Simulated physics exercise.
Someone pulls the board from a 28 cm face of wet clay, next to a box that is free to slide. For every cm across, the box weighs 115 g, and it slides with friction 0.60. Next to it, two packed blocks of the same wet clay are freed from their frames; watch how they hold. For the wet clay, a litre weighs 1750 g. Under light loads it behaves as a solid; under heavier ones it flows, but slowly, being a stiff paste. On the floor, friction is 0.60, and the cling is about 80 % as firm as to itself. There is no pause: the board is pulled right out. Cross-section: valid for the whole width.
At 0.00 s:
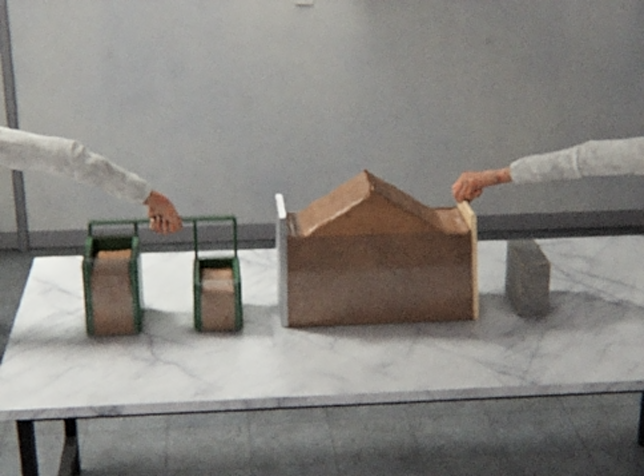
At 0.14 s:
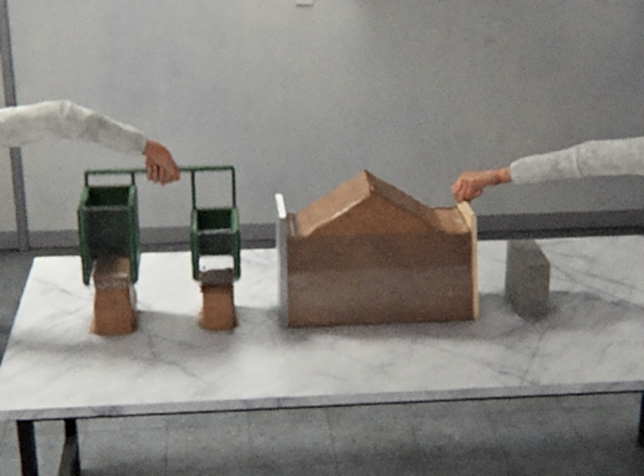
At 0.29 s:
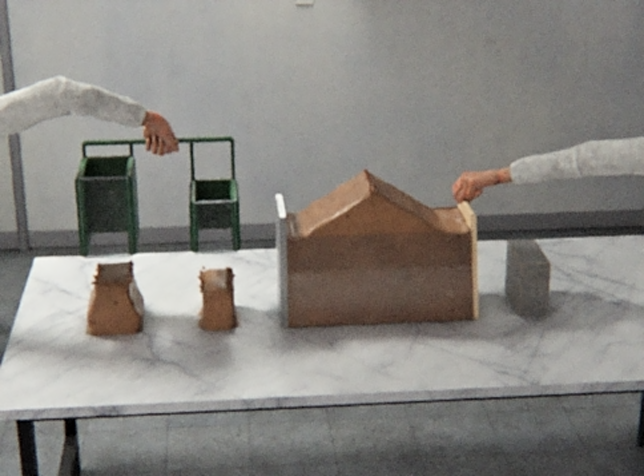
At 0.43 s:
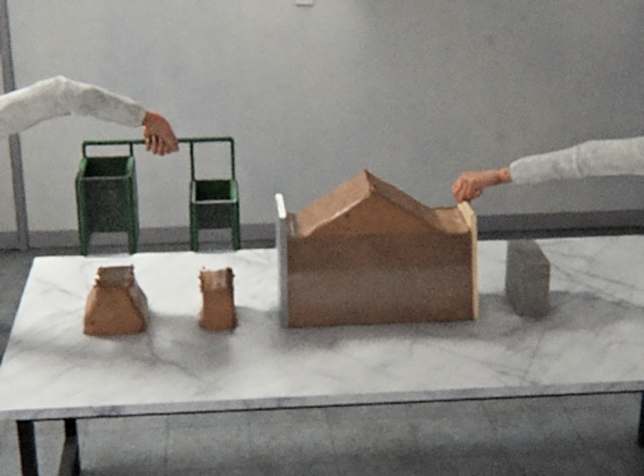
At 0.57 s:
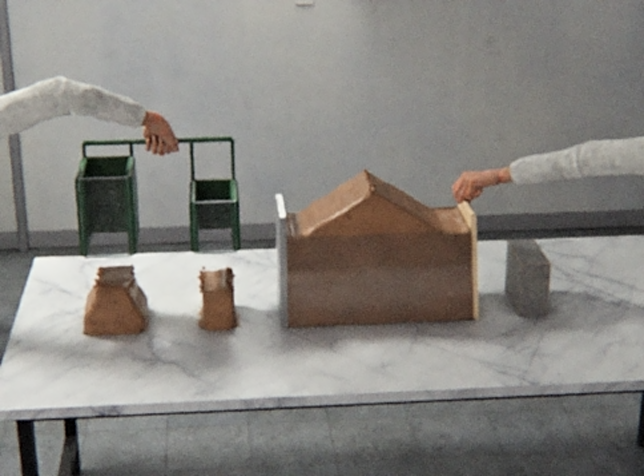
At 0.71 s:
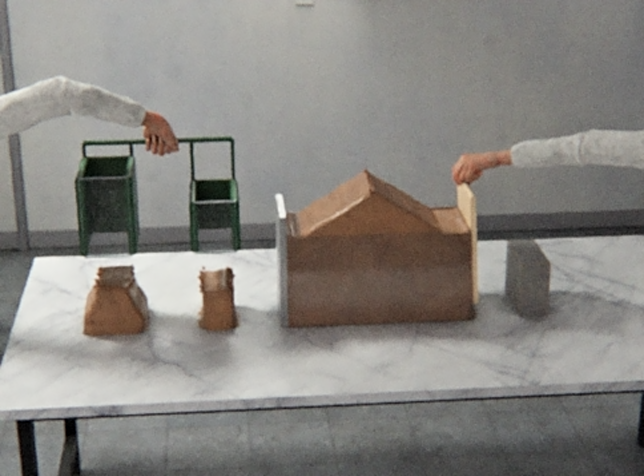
A plain room with a grey wall and a white marble-topped table is seen from the front and slightly above, the view staying still. Two small brown clay blocks sit inside green open holders at left, beside a large peaked brown clay mass between a pale panel and a wooden board, with a grey block at right. One hand lifts the holders clear, the left block slumps shorter and wider, and the other hand begins raising the board.
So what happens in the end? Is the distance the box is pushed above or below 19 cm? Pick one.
I would pick below.
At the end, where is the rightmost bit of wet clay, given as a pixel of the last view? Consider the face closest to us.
At roughly (552, 314).
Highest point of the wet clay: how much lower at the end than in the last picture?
Around 9.5 centimetres, give or take.
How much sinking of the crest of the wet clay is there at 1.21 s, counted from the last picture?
Roughly 4.5 cm.
After 0.94 s, the box has not moved.
After 1.21 s, the box has not moved.
After 1.48 s, the box has been pushed 6.2 cm.
After 1.74 s, the box has been pushed 10 cm.
After 1.83 s, at the end, the box has been pushed 10 cm.
